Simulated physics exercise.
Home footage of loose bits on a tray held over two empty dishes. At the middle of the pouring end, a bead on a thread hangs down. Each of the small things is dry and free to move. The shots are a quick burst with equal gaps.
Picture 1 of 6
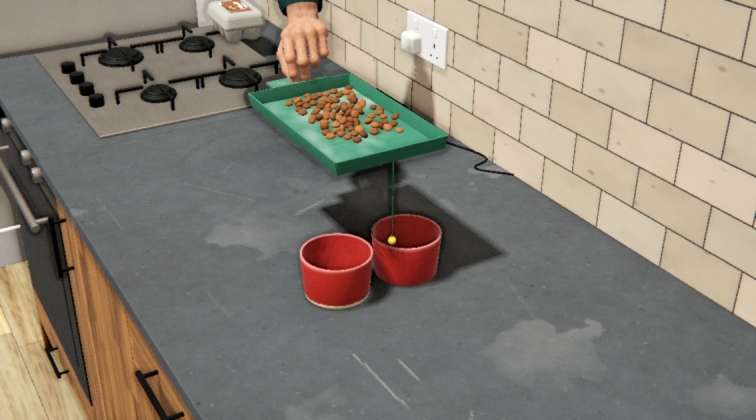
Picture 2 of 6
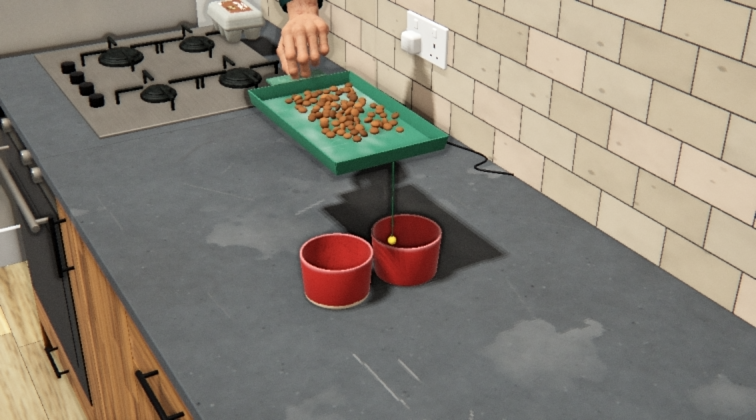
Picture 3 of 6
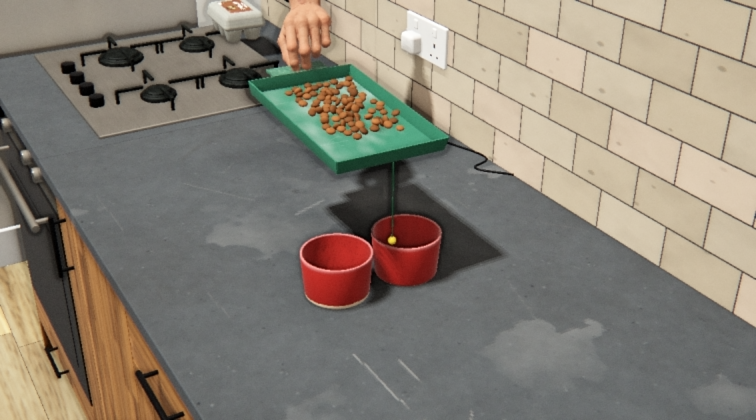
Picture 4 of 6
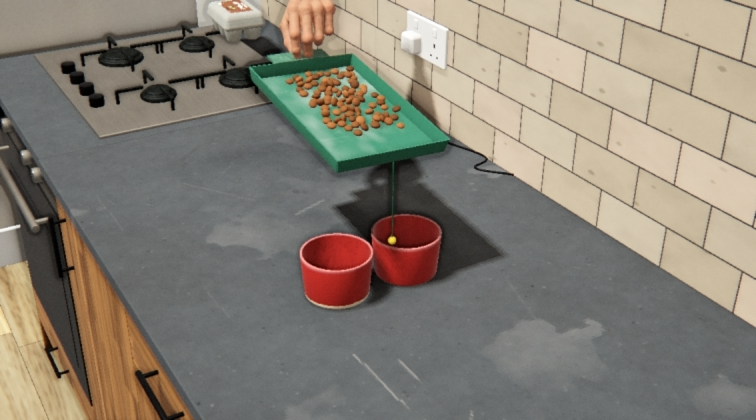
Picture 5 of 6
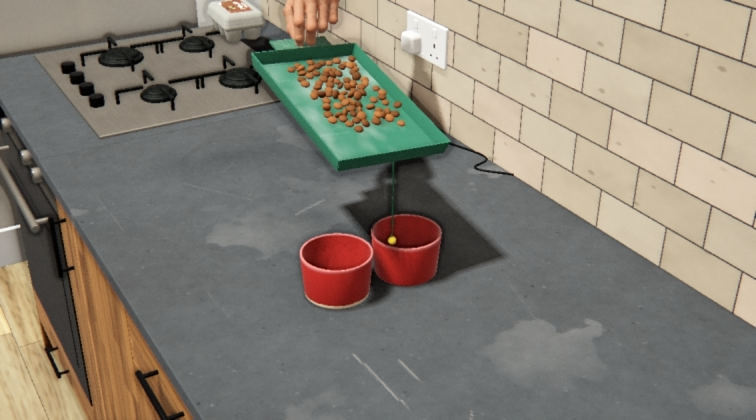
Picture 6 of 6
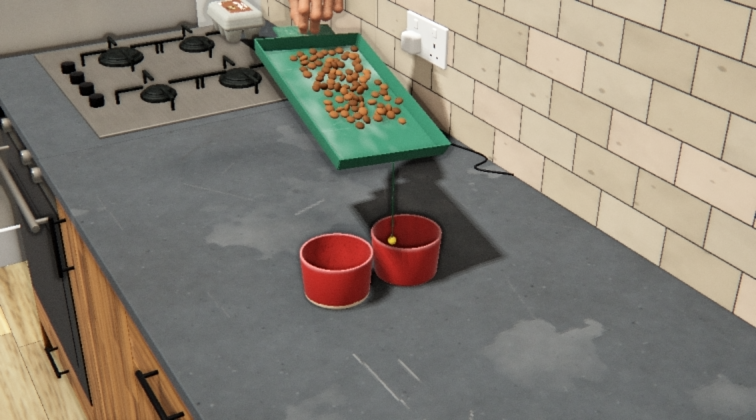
On a kitchen counter, a hand gradually raises the back of a green tray of kibble.
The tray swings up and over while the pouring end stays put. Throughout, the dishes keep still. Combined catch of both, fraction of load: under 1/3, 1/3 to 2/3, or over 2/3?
The dishes end up with below a third of the load.
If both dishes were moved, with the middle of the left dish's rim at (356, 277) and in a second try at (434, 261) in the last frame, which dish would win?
First placement: The rightmost one; second placement: The leftmost one.
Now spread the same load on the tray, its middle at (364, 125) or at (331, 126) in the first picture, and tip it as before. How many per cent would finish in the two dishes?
In order, 0 per cent then 10 per cent.
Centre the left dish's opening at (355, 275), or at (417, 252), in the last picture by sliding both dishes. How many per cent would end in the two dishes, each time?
Close to 70 in a hundred, then close to 60 in a hundred.
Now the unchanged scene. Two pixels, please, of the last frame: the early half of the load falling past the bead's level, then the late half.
(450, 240) for the early half, (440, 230) for the late half.
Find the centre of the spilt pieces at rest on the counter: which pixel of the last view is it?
Centre: Roughly (468, 296).
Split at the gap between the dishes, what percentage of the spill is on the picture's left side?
It amounts to some 0 percent.
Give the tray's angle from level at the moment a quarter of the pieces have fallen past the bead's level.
About 80 degrees.
Just after the last frame, tray tipped steeply; the larger part on the tray; just a few outside both; about a tenth in the air.
A moment on, tray tipped past a quarter turn; roughly a quarter on the tray; just a few in the right dish; roughly two thirds outside both; about a tenth in the air.
Further on, tray tipped past a quarter turn; just a few in the right dish; almost all outside both.
When it is over, tray tipped past a quarter turn; not one in the left dish; just a few in the right dish; almost all outside both.
